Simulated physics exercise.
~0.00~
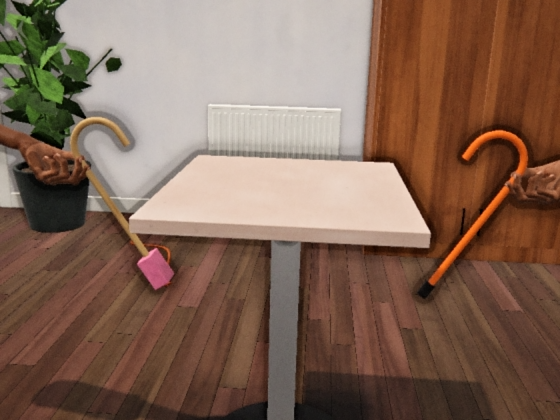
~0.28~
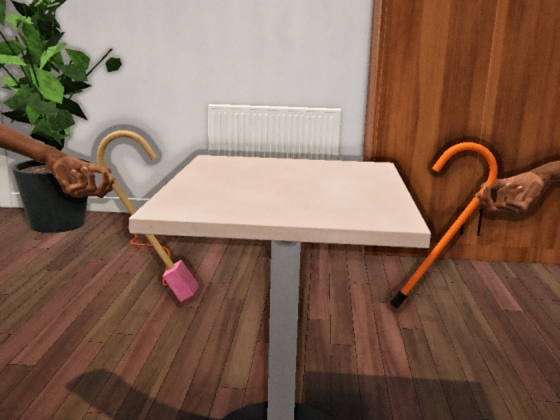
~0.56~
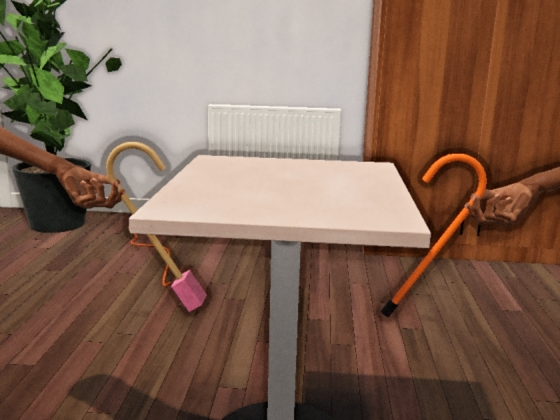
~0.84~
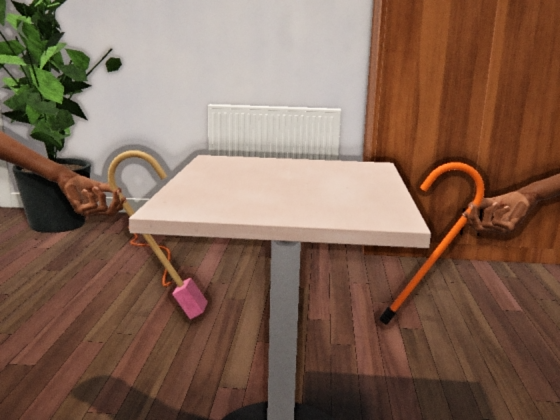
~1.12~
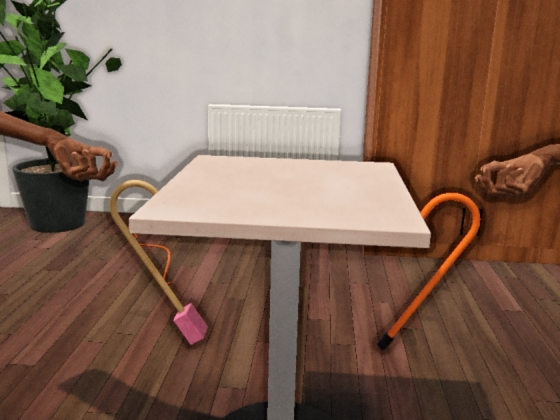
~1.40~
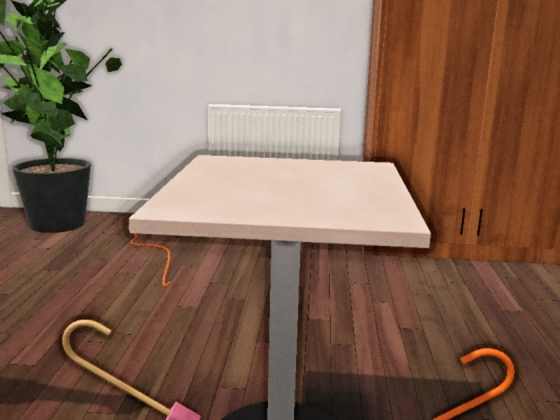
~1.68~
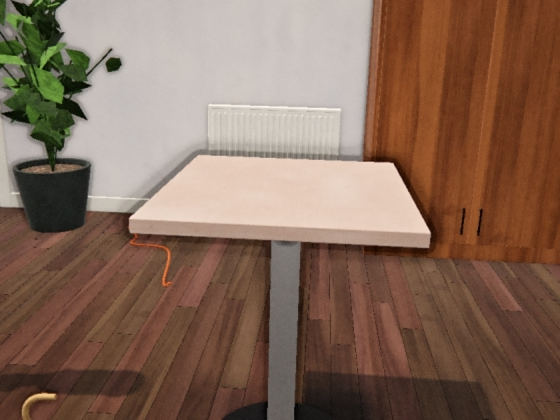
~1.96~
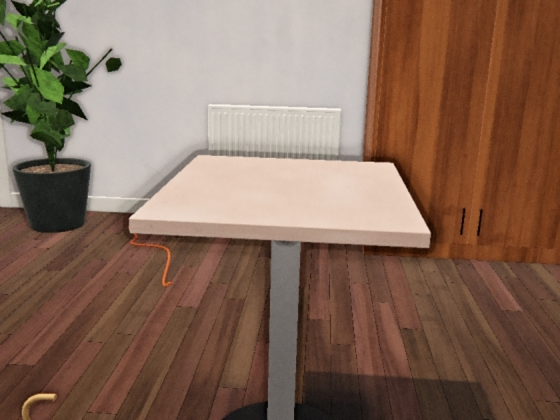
An orange cane and a tan, crook-handled stick with a pink block at its lower end are held by two hands, one on either side of a pale table. The hands bring them inward, the cane moving left and the pink-ended stick moving right, until their crooks are close to the table's edges. Both are lowered slightly, then the hands let go and draw back. The two drop away from the table, tilting as they fall. The cane passes out of view, while only the tan crook remains visible, lying still at the lower left.
